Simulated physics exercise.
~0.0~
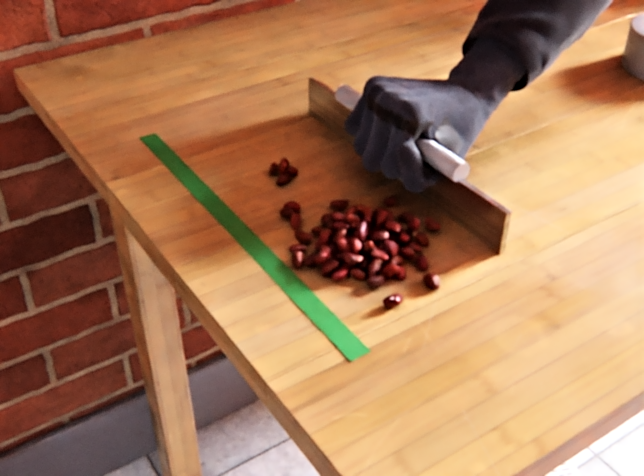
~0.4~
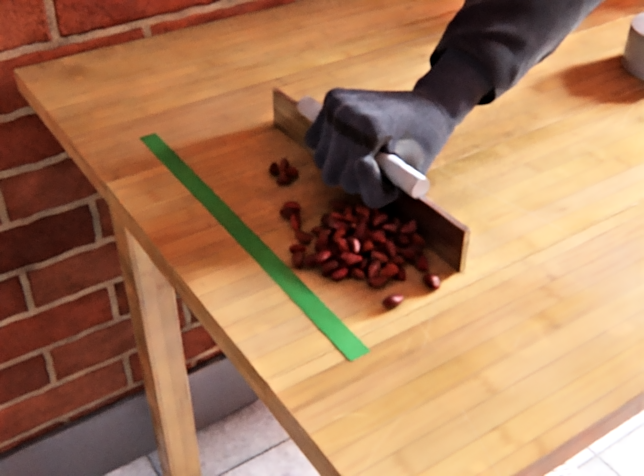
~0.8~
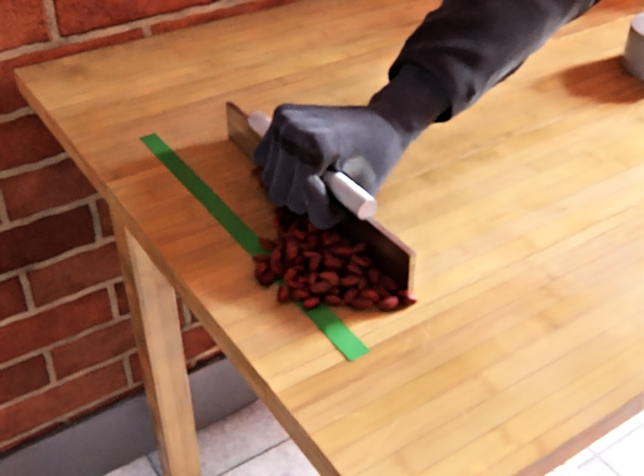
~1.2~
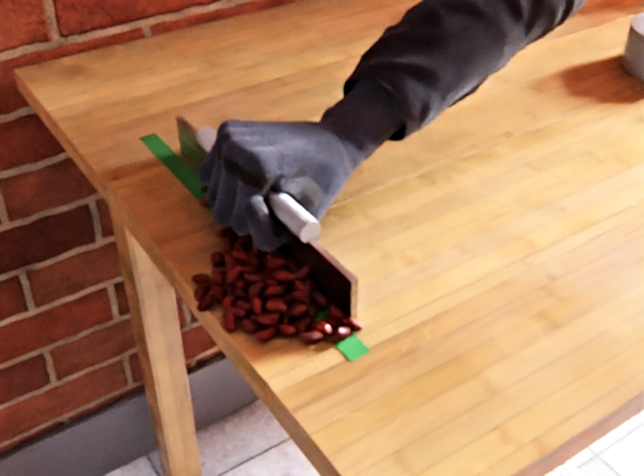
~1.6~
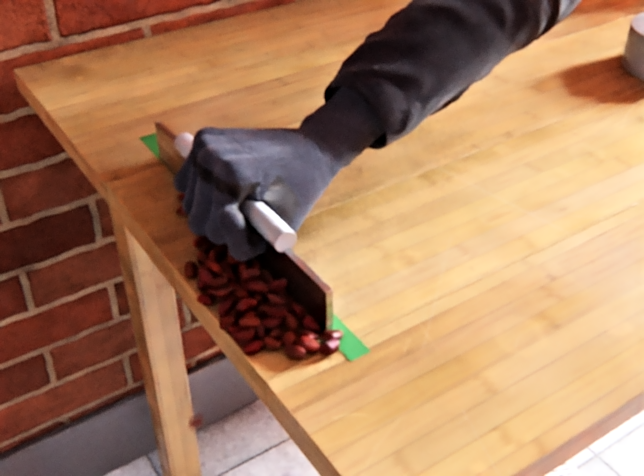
On a wooden table, a gloved hand pushes dark red beans left past green tape, some tipping over the edge.
